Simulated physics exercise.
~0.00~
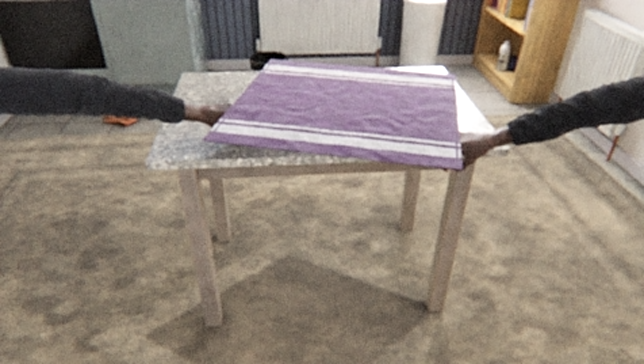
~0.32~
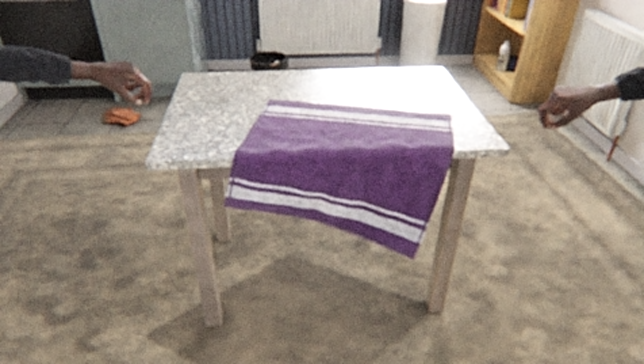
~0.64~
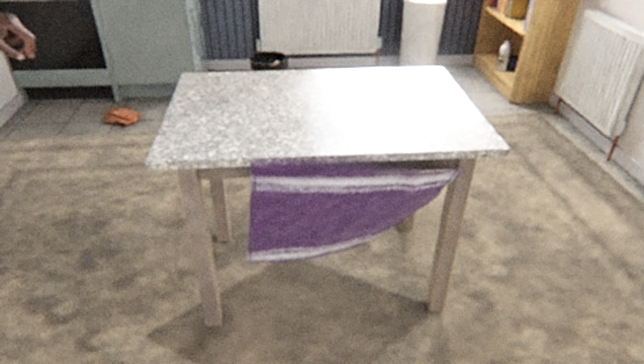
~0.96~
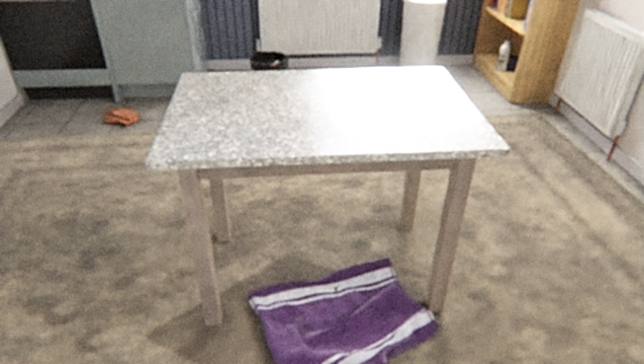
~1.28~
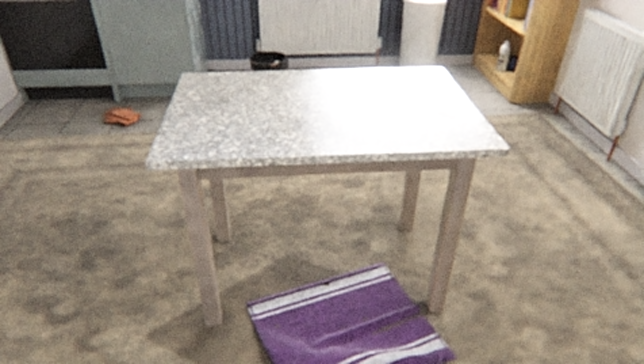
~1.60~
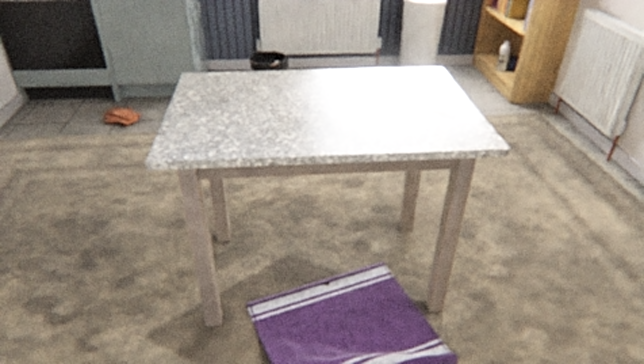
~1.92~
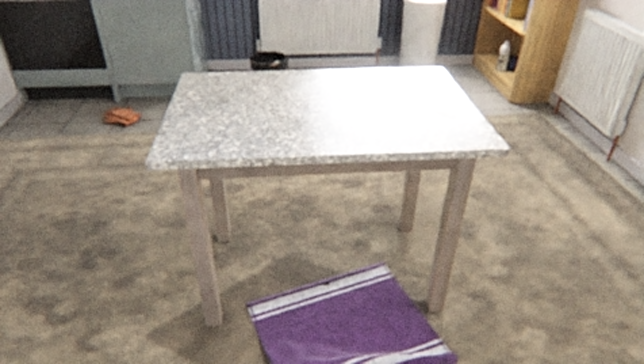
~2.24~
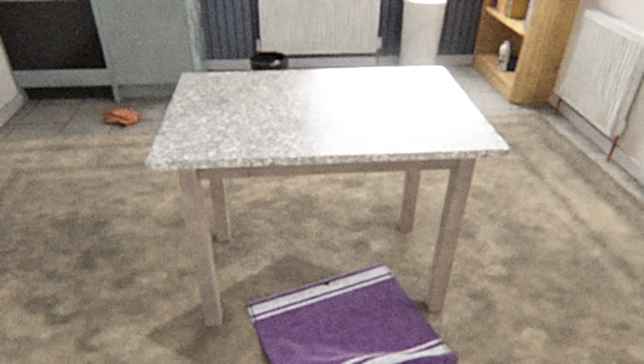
Two hands held a purple towel with white stripes level over a speckled kitchen table and let go, leaving part of it hanging over the front edge. It slid off, dropped to the carpet and lay there beside the table legs.
